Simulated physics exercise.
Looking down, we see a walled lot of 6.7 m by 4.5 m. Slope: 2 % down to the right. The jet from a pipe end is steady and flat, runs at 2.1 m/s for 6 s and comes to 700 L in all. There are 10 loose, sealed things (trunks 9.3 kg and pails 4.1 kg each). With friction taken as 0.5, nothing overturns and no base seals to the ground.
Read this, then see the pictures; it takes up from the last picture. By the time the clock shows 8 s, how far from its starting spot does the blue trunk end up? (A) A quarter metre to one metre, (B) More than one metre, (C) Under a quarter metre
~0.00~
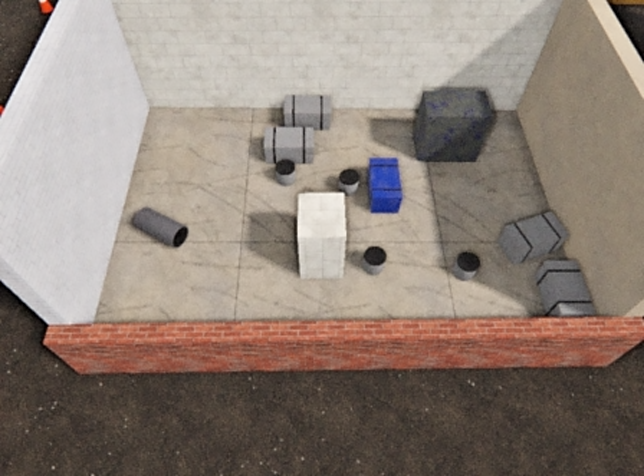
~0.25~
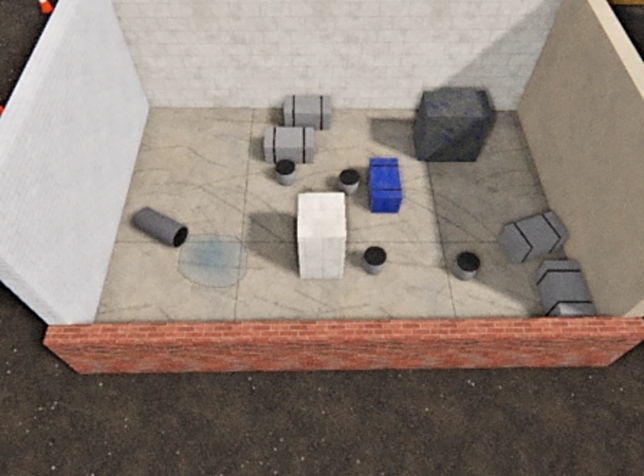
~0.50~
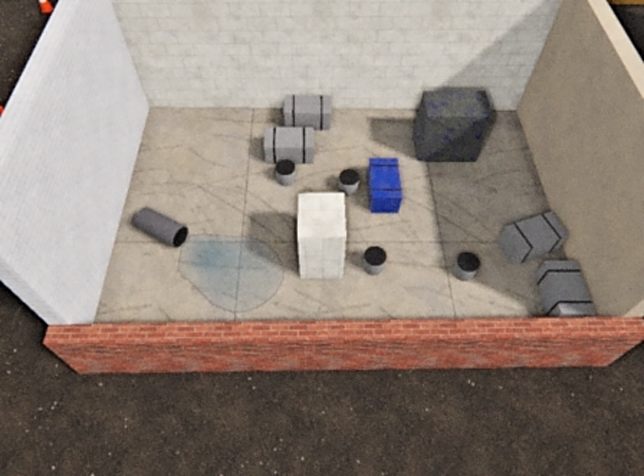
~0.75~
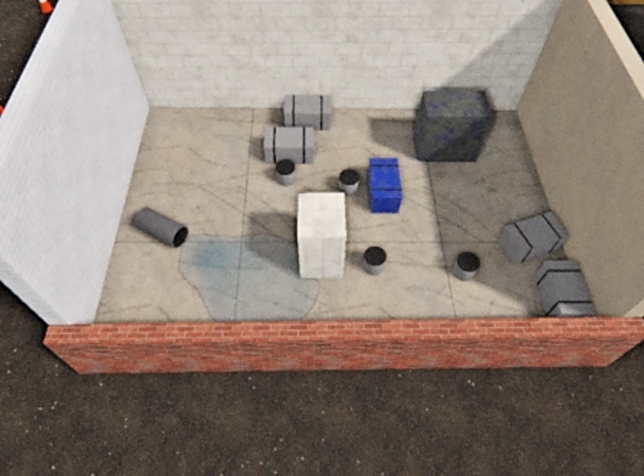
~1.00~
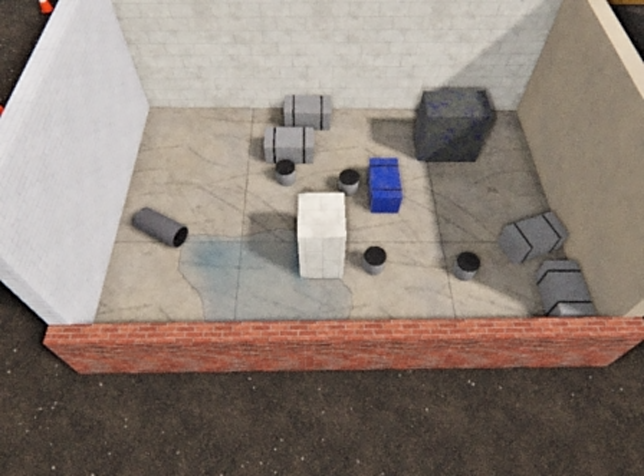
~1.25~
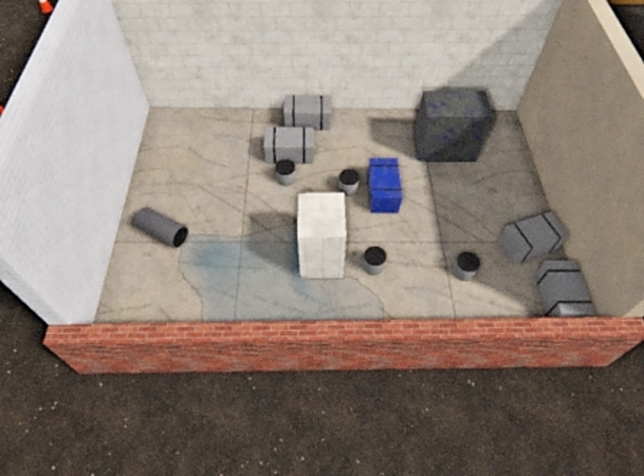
Under a quarter metre.
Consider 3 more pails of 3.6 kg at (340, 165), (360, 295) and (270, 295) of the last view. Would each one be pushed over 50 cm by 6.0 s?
In order: Smaller, greater and greater.
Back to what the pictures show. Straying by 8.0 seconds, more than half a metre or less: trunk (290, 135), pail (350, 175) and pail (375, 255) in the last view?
First stays inside the line, second stays inside the line, third stays inside the line.
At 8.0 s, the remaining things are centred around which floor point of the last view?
Near (381, 176).
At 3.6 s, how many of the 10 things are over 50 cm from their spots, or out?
The count is 0.
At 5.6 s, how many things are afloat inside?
At that time, 2.
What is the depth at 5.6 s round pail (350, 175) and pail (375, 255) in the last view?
Depths: Near 1 cm, then near 2 cm.
After 1.8 s the blue trunk is near (385, 177), 0.0 m from its start, aground; 0 afloat.
After 3.6 s the blue trunk is near (385, 177), 0.0 m from its start, aground; 1 afloat.
After 5.6 s the blue trunk is near (385, 177), 0.0 m from its start, aground; 2 afloat.
After 8.0 s the blue trunk is near (385, 177), 0.0 m from its start, aground; 3 afloat.
